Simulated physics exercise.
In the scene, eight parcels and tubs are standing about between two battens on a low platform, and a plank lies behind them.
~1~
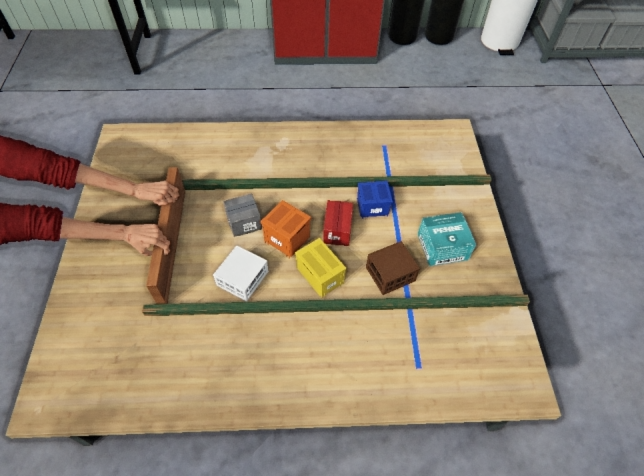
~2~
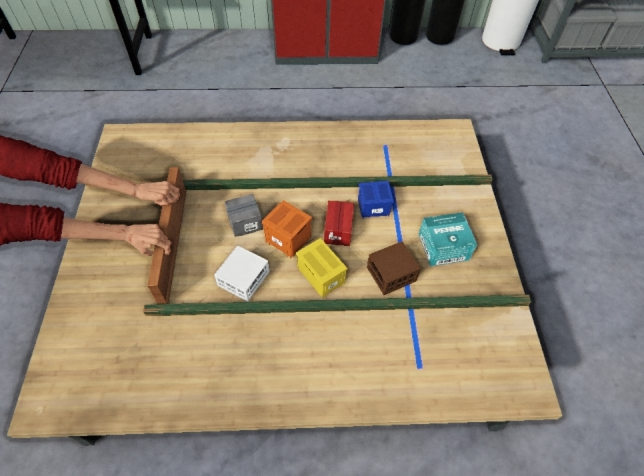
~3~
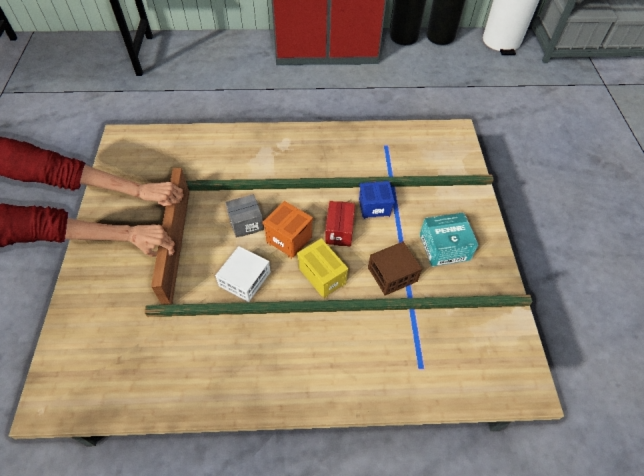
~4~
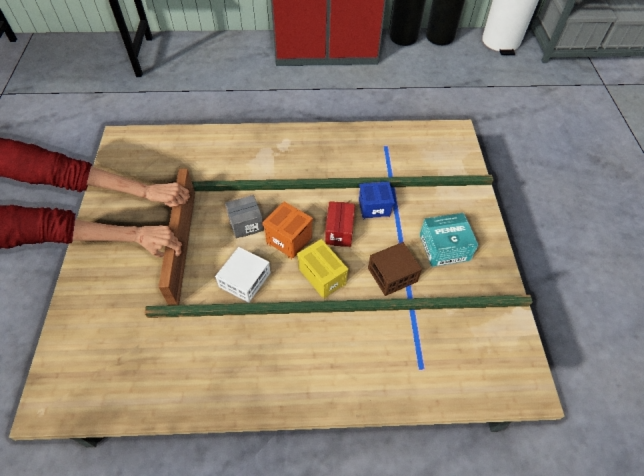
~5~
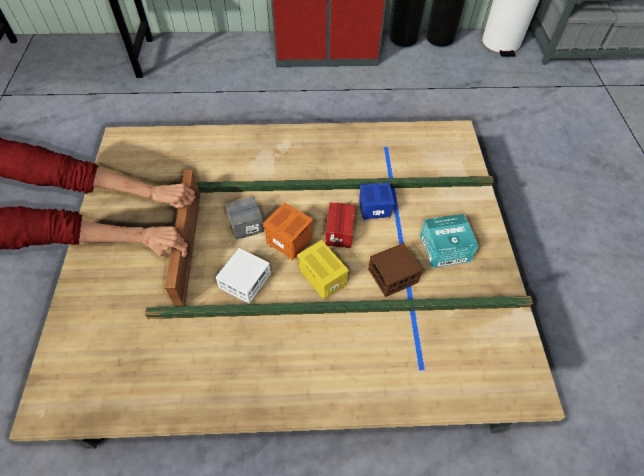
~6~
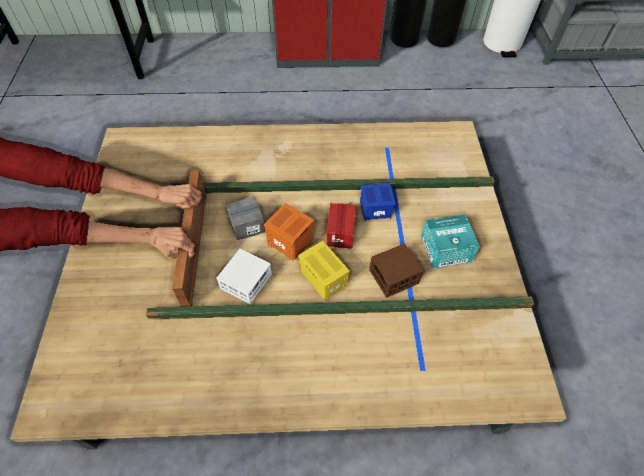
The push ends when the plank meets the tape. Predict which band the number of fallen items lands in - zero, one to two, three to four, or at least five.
The number that fall lands in the band zero.
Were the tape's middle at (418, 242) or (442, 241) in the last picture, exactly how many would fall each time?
The counts: 0 and 2.
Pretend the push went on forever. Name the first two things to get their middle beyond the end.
Sequence: The brown crate, the turquoise box.
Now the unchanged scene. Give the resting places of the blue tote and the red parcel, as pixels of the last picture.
Final positions - blue tote around (445, 190), red parcel around (450, 214).
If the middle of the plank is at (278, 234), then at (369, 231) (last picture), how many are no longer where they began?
Note: First position 5; second position 8.
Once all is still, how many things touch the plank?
Looks like 2 of them, all told.
Early on, none off yet; turquoise box at rest near (449, 241); brown crate at rest near (395, 270); blue tote at rest near (377, 202).
A while later, none off yet; turquoise box moving near (452, 241); brown crate travelled about its own width near (422, 274); blue tote travelled about its own width near (394, 193).
Finally, the number that fall off is zero.
